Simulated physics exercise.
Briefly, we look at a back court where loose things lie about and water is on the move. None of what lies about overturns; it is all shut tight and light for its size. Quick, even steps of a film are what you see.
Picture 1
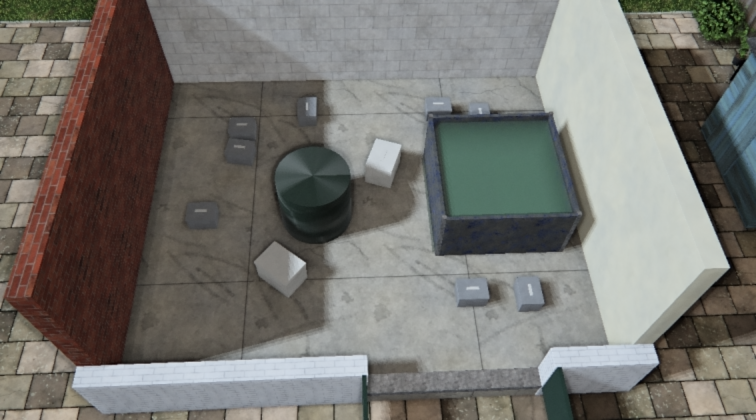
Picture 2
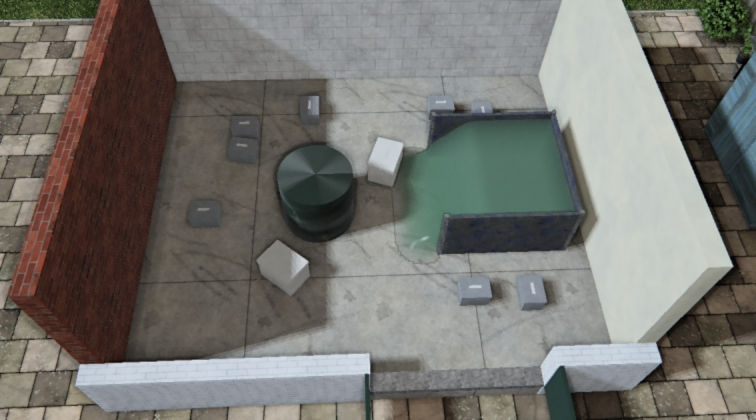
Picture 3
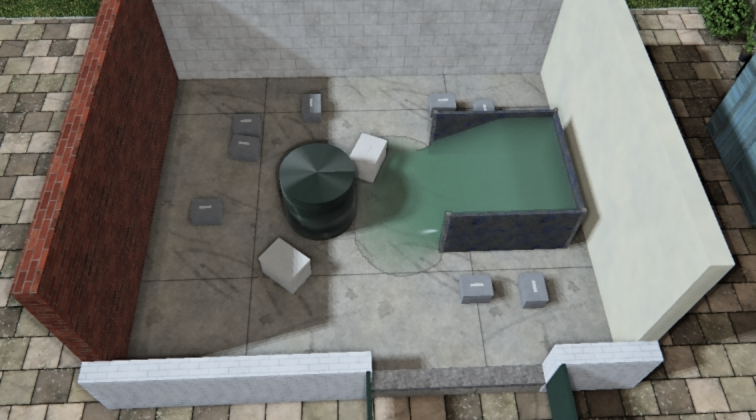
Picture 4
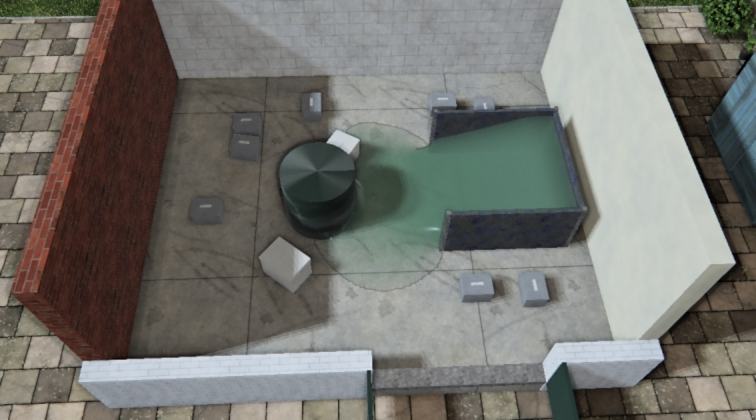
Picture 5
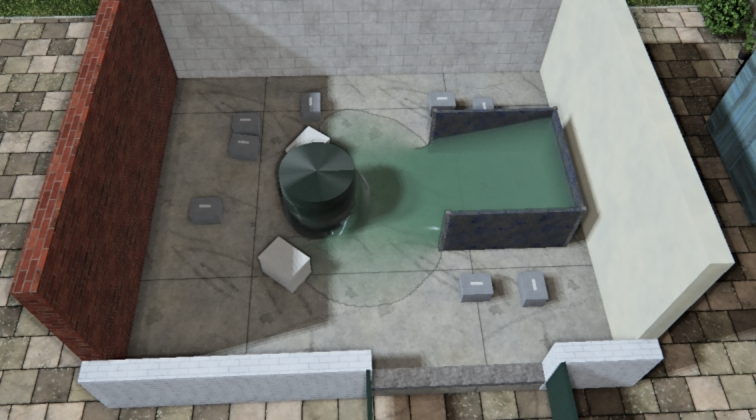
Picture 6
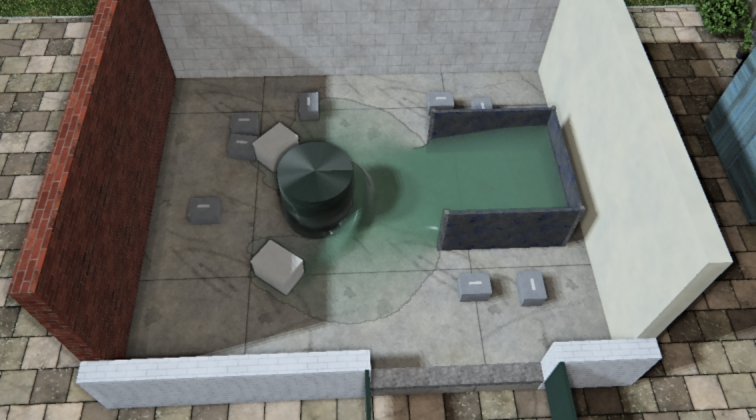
Green water poured out of a dark-walled tank on the right and spread across the courtyard floor, pushing one pale box left behind the round dark tub before another pale box shifted slightly.
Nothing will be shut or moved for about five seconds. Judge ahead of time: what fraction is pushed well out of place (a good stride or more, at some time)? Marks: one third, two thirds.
The things swept well aside make up a third to two thirds.
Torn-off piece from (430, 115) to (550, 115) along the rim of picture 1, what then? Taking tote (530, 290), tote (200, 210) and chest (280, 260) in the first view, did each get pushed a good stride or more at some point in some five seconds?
Taking them in order, less than that, displaced that much, less than that.
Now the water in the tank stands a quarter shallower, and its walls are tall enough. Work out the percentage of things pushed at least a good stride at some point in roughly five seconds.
Roughly 60 per cent of them.
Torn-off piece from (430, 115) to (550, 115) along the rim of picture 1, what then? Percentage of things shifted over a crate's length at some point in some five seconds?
Roughly 60 in a hundred.
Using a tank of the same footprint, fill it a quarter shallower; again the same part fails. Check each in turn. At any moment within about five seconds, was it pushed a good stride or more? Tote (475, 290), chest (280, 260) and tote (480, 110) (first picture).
Taking each in turn, the answer is came up short, did it, came up short.
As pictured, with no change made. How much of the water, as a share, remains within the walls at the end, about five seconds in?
Close to 94 percent of it stays.
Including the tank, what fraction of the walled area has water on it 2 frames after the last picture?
Around 45 percent.
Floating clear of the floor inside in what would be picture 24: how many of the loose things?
I make it 6 of them.
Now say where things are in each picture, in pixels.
In the first picture, a chest at (384, 155), on the bottom; a chest at (280, 262), on the bottom; 0 of 10 have shifted.
In the second picture, a chest at (386, 154), on the bottom; a chest at (283, 261) rests on the ground; 0 of 10 have shifted.
In the third picture, a chest at (368, 150) rests on the ground, close to its start; a chest at (284, 259) rests on the ground; 1 of 10 have shifted.
In the fourth picture, a chest at (339, 147), on the bottom, a stride from its start; a chest at (285, 258) rests on the ground; 1 of 10 have shifted.
In the fifth picture, a chest at (308, 144) rests on the ground, a stride from its start; a chest at (284, 258), on the bottom; 1 of 10 have shifted.
In the sixth picture, a chest at (275, 140), on the bottom, far from its start; a chest at (277, 261), on the bottom, close to its start; 2 of 10 have shifted.
A moment on, 3 of 10 are well off their spots; 0 afloat.
Next, 5 of 10 are well off their spots; 4 afloat.
Later, 6 of 10 are well off their spots; 6 afloat.
In the end, 5 of 10 are well off their spots, and 6 have been at some point; 6 afloat.
